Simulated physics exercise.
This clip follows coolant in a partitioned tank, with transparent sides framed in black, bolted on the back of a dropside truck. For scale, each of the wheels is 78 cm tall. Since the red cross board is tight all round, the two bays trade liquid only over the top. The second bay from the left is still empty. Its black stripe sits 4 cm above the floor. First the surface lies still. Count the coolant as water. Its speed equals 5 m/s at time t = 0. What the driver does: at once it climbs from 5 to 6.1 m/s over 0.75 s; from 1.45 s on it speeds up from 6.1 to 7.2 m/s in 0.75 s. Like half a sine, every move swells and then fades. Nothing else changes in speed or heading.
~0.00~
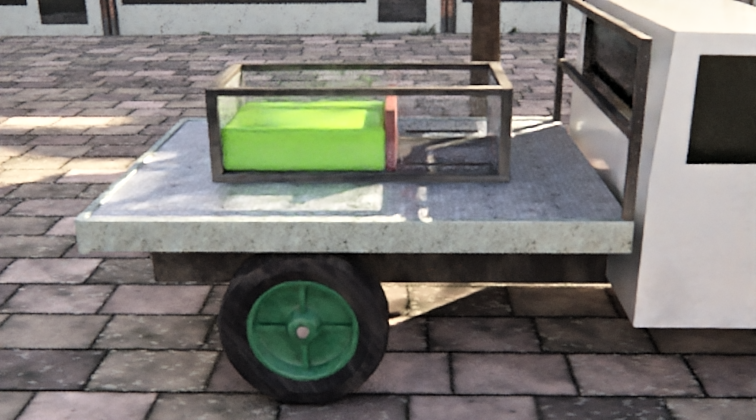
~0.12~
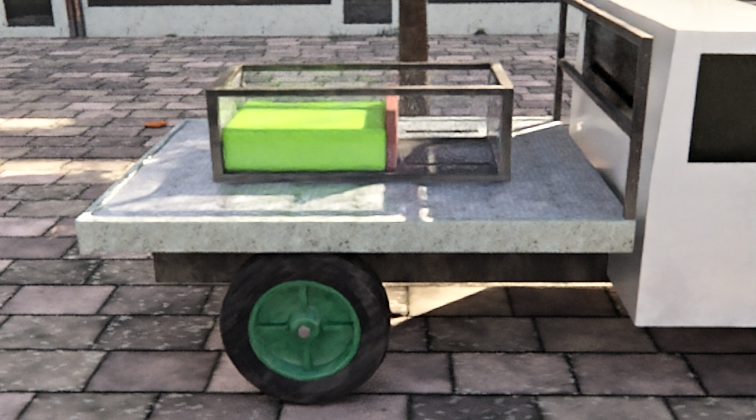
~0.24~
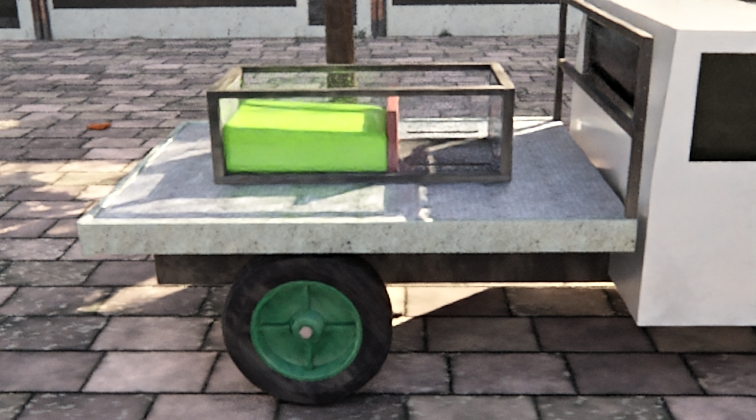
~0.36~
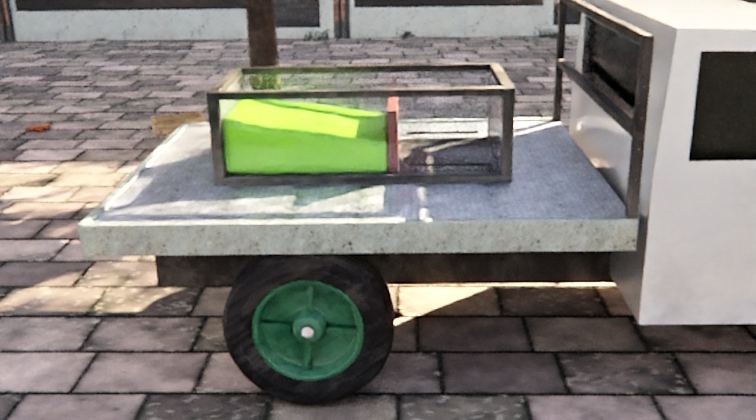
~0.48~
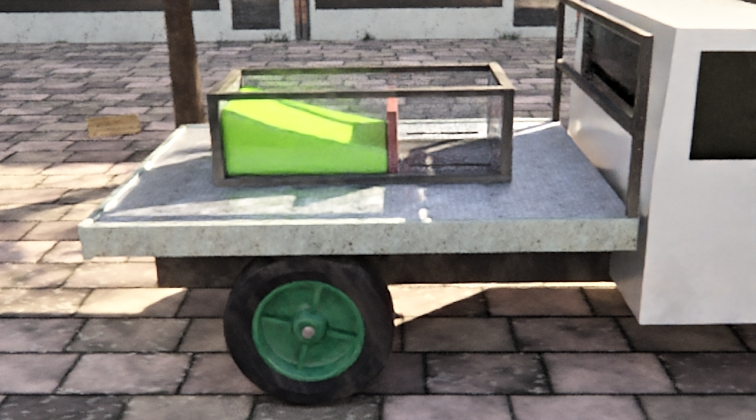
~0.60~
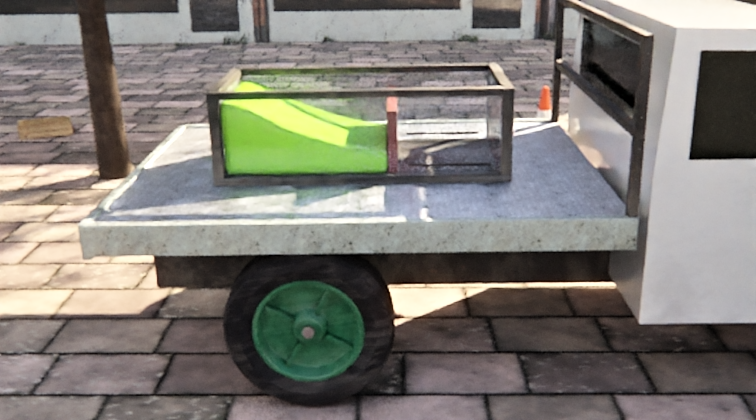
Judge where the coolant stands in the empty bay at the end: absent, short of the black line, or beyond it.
Short of the black line.
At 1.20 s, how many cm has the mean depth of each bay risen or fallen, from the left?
0, 0.
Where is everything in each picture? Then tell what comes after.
In the first picture, surface heights from the left, (299, 124), dry; board top at (390, 110); the front is on the right, levels are read along the near wall; a wheel hub at (302, 336).
In the second picture, surface heights from the left, (300, 124), dry.
In the third picture, surface heights from the left, (301, 126), dry.
In the fourth picture, surface heights from the left, (301, 126), dry.
In the fifth picture, surface heights from the left, (301, 127), dry.
In the sixth picture, surface heights from the left, (301, 128), dry; a wheel hub at (307, 336).
After 1.20 s the mean depths from the left are 22, 0 cm.
After 1.90 s the mean depths from the left are 21, 1 cm.
After 2.70 s the mean depths from the left are 19, 2 cm; 3 per cent is out, over the back.
After 5.18 s the mean depths from the left are 20, 3 cm; 3 per cent is out, over the back.
